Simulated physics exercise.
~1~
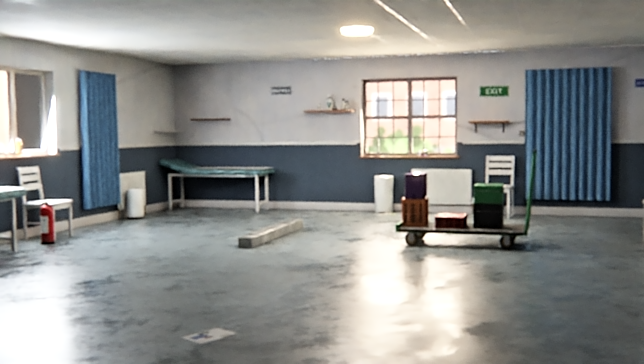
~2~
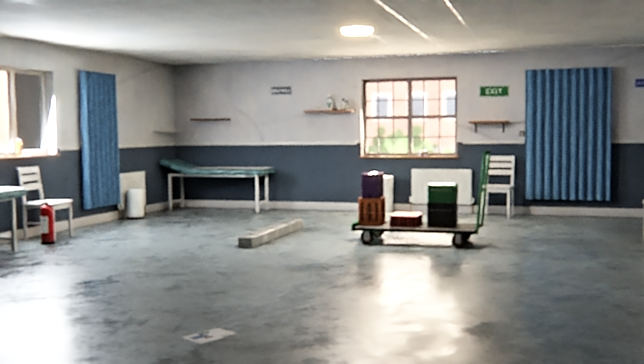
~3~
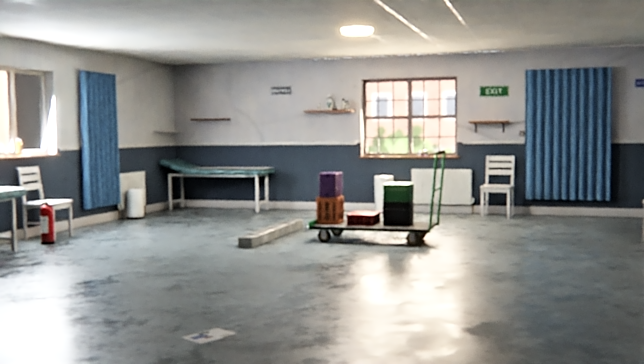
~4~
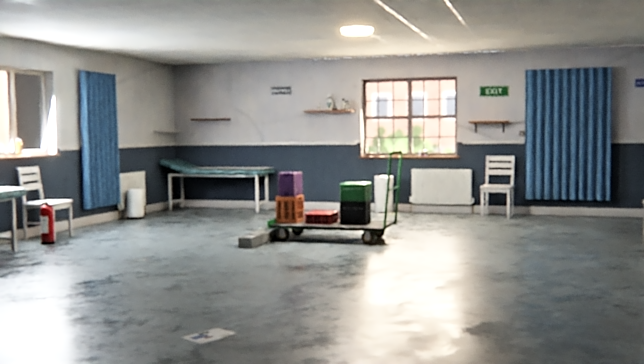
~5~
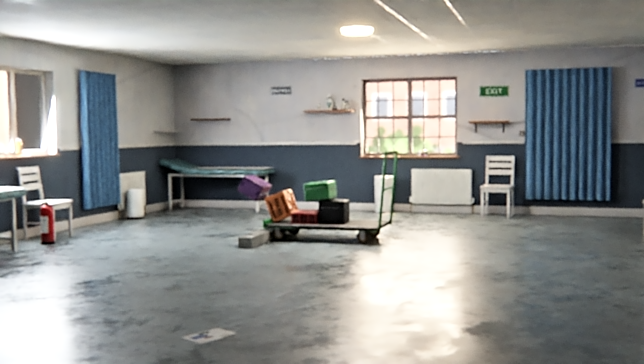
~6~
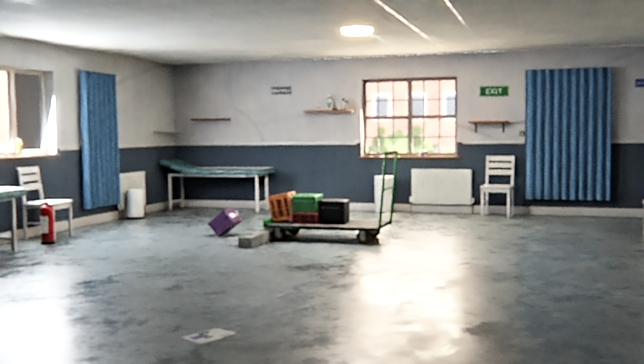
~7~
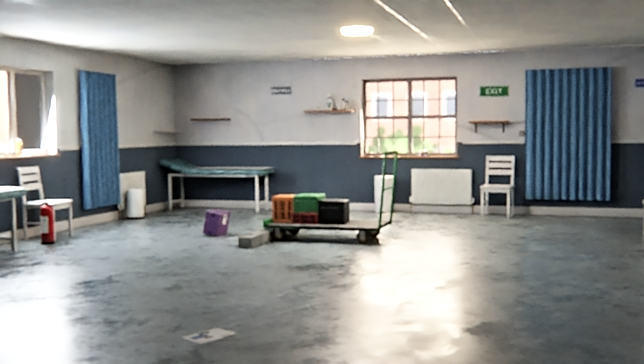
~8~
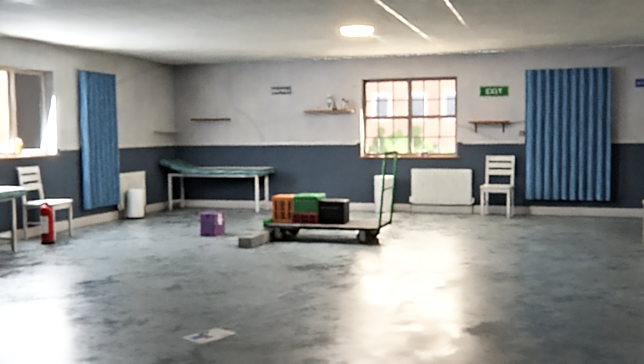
At the start, a flat trolley carrying a purple box on an orange crate, a low red crate, and a green box on a black one rolls left across a room with blue curtains. It nears a low kerb on the floor and stops abruptly against it. The purple box pitches forward off the top, while the orange crate tilts and the green box slides left off the black one. The purple box tumbles to the floor beyond the kerb, ending upside down. The orange crate settles back, and the green box rests with the others on the deck.
